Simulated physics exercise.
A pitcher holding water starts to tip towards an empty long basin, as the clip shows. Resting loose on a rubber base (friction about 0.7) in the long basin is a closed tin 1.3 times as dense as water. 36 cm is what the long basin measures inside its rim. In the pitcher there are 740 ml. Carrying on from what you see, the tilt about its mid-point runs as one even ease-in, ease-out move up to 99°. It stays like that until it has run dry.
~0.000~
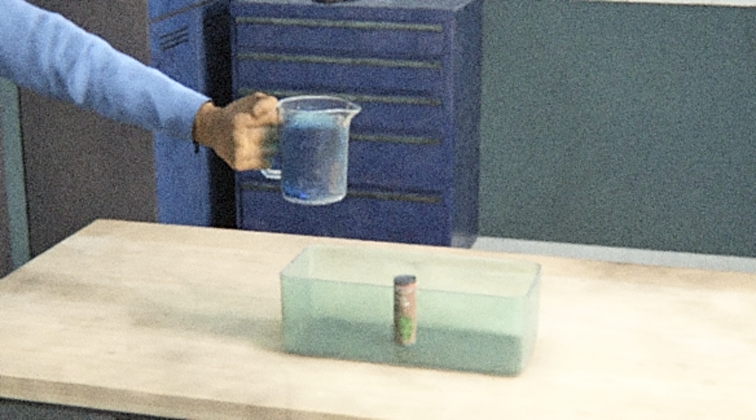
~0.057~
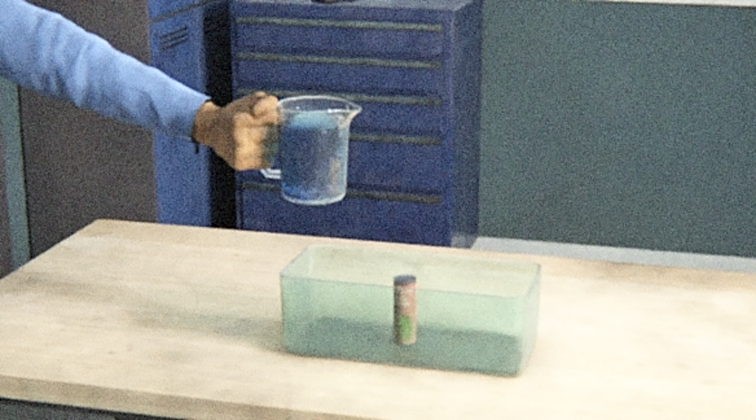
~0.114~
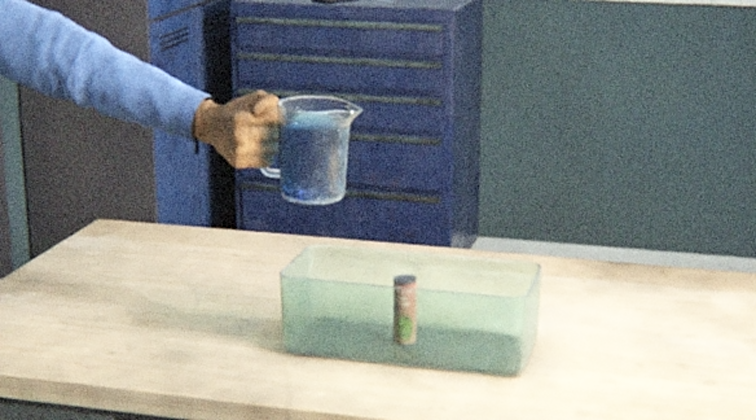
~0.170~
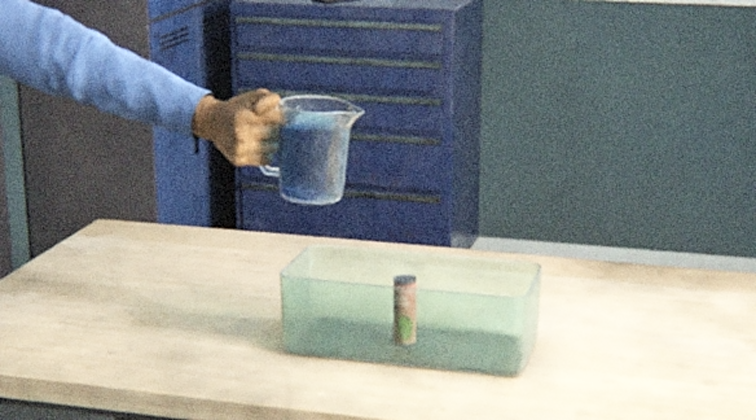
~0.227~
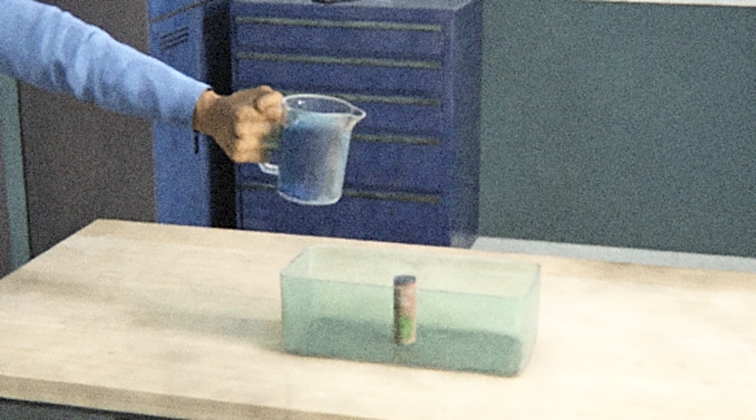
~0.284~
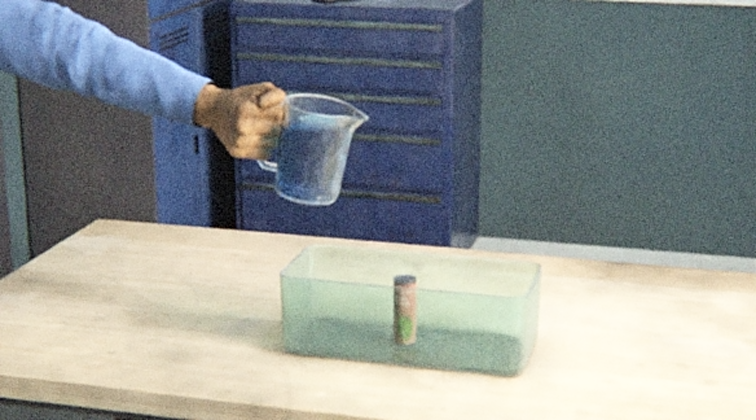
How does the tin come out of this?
It ends up still standing.
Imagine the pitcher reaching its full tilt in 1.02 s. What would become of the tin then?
Outcome - the tin stays erect.
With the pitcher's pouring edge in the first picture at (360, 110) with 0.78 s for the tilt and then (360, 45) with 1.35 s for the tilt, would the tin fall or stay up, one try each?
Run one: It does not tip. Run two: It does not tip.
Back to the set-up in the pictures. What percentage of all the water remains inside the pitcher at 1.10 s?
Near 44 percent, more or less.
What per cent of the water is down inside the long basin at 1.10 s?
Some 36 per cent.
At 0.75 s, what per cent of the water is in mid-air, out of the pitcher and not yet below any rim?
Around 10 in a hundred.
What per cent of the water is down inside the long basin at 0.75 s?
1 %, roughly.
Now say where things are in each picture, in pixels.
In the first frame, it leans 0°; its right rim is at (361, 108); the water meets the walls at (283, 119) and (348, 123); the long basin's rim runs from (294, 261) to (535, 282); the tin's top is at (405, 281).
In the second frame, it leans 0°; its right rim is at (361, 109); the water meets the walls at (283, 119) and (348, 123).
In the third frame, it leans 2°; its right rim is at (362, 110); the water meets the walls at (283, 118) and (348, 123).
In the fourth frame, it leans 4°; its right rim is at (363, 112); the water meets the walls at (285, 119) and (349, 124).
In the fifth frame, it leans 7°; its right rim is at (365, 115); the water meets the walls at (286, 119) and (351, 124).
In the sixth frame, it leans 10°; its right rim is at (368, 118); the water meets the walls at (287, 120) and (354, 124).
Then, 0.75 s in, the tilt is 59° and 89 per cent is still to pour; the tin stands where it began.
Then, 1.10 s in, the tilt is 91° and 43 per cent is still to pour; the tin stands where it began.
Then, 1.46 s in, the tilt is 99° and 7 per cent is still to pour; the tin stands where it began.
Then, 1.85 s in, the tilt is 99° and 0 per cent is still to pour; the tin stands where it began.
Finally, the tin stands where it began.
